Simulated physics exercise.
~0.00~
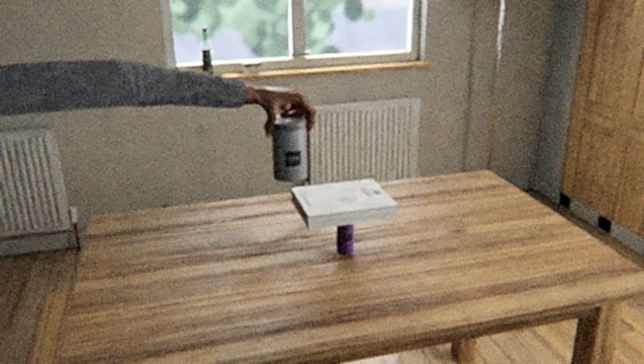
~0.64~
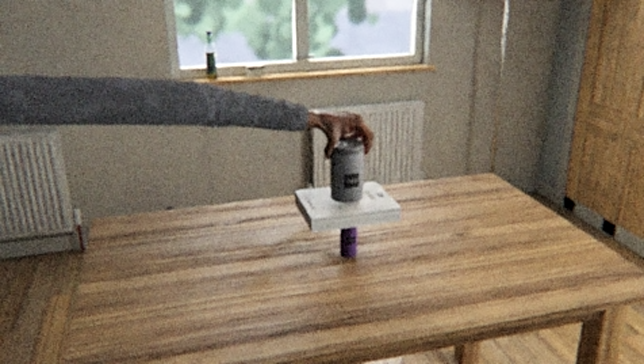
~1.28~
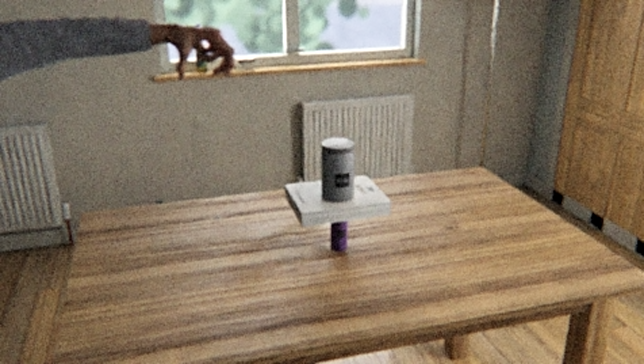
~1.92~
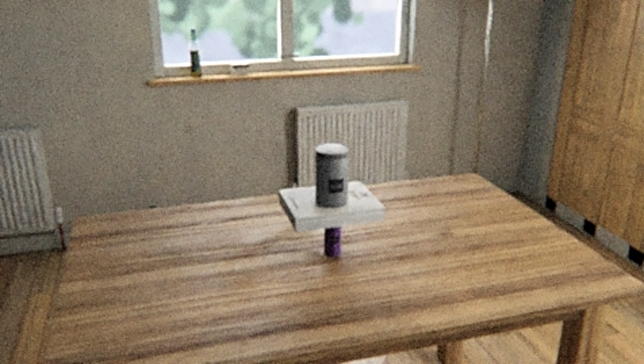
In the video, a hand lowers a grey jar onto a white book balanced on a small purple shaker on a wooden table, then lets go and withdraws to the left, leaving the jar upright and the stack standing.
